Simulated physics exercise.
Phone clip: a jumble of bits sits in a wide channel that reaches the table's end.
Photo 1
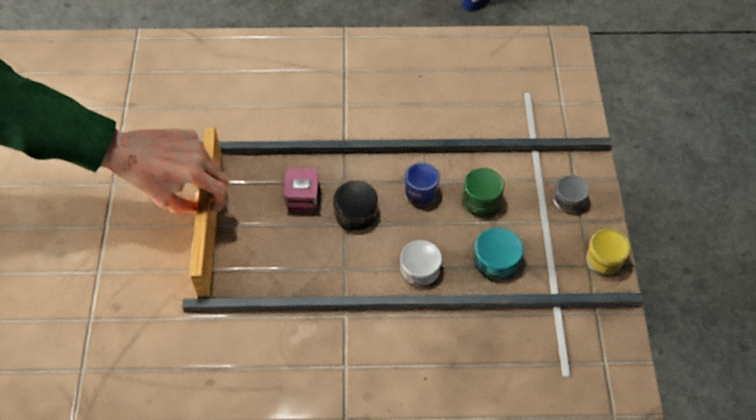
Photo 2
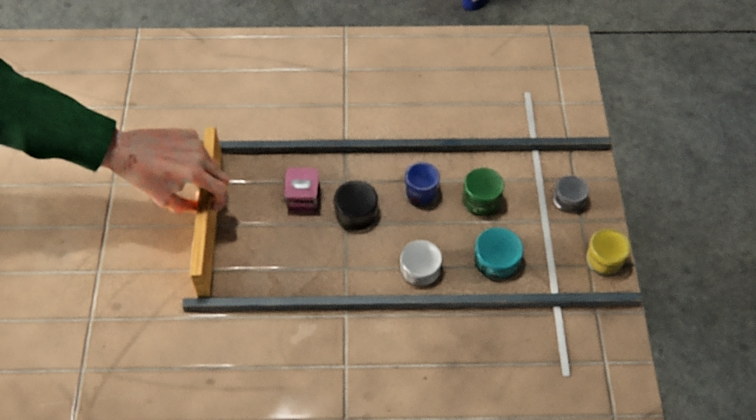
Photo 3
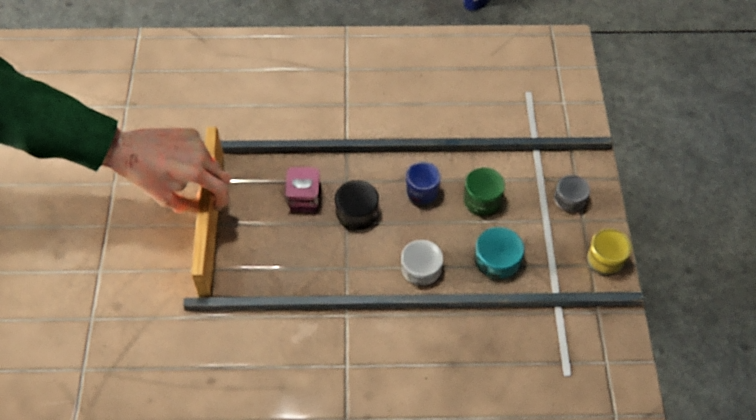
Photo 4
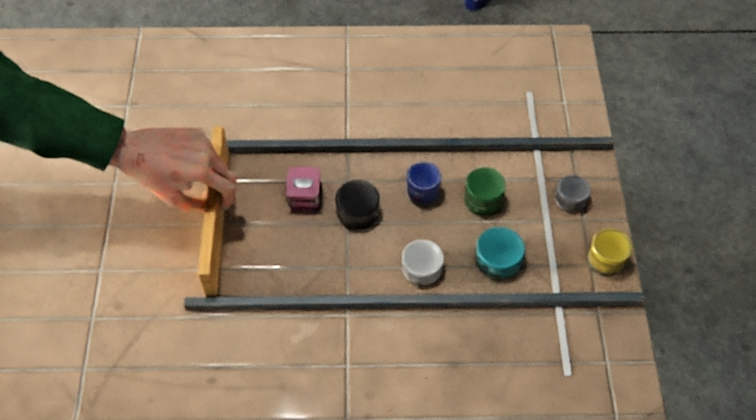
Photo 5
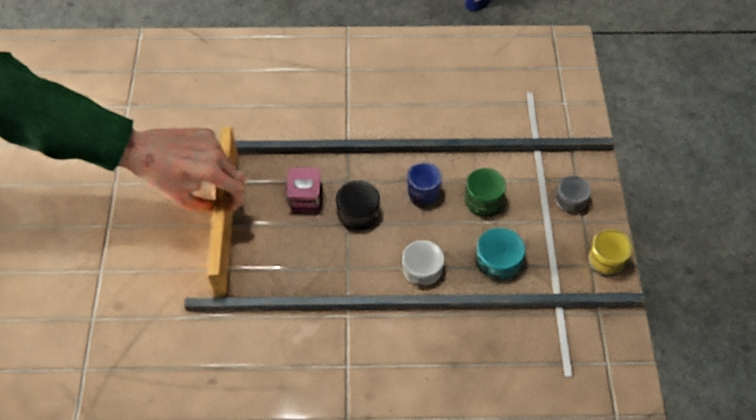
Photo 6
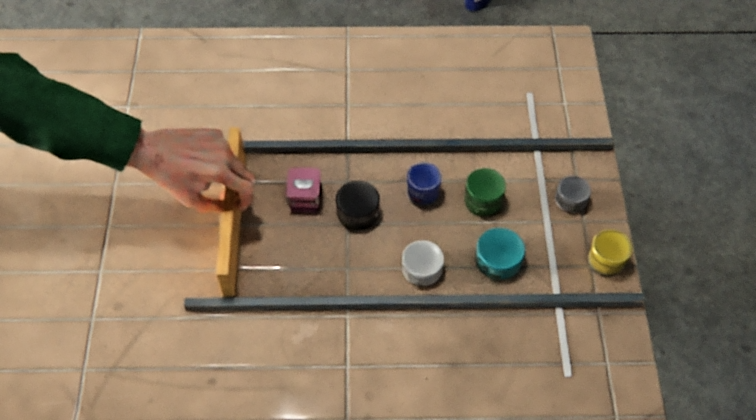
Hand sliding an upright wooden board slightly right between two dark rails, towards colourful small containers that stay still on a tabletop.
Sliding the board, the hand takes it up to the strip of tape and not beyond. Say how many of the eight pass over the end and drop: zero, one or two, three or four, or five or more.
In the end one or two are gone from the table.
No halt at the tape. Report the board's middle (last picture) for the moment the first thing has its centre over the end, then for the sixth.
The first puts it near (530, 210), the next near (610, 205).
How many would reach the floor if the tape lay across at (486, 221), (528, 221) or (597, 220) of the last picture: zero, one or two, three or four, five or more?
In order: No fall at all, zero, at least five.
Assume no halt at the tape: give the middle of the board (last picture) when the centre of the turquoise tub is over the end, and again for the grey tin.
Near (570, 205) in the first case, near (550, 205) in the other.
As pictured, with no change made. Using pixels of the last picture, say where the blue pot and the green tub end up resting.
You'll find the blue pot at roughly (589, 168) and the green tub at roughly (600, 198).
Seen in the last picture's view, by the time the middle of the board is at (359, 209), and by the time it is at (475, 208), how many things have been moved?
Counts: 3 and 6.
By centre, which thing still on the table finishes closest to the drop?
Result - the grey tin.
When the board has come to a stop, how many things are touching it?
It touches 3.
Early on, none off yet; yellow tin at rest near (609, 253); grey tin at rest near (573, 194); turquoise tub at rest near (500, 254).
A while later, none off yet; yellow tin at rest near (609, 253); grey tin travelled a little near (585, 190); turquoise tub travelled about its own width near (564, 247).
Finally, the number that fall off is one or two; lost, yellow tin.
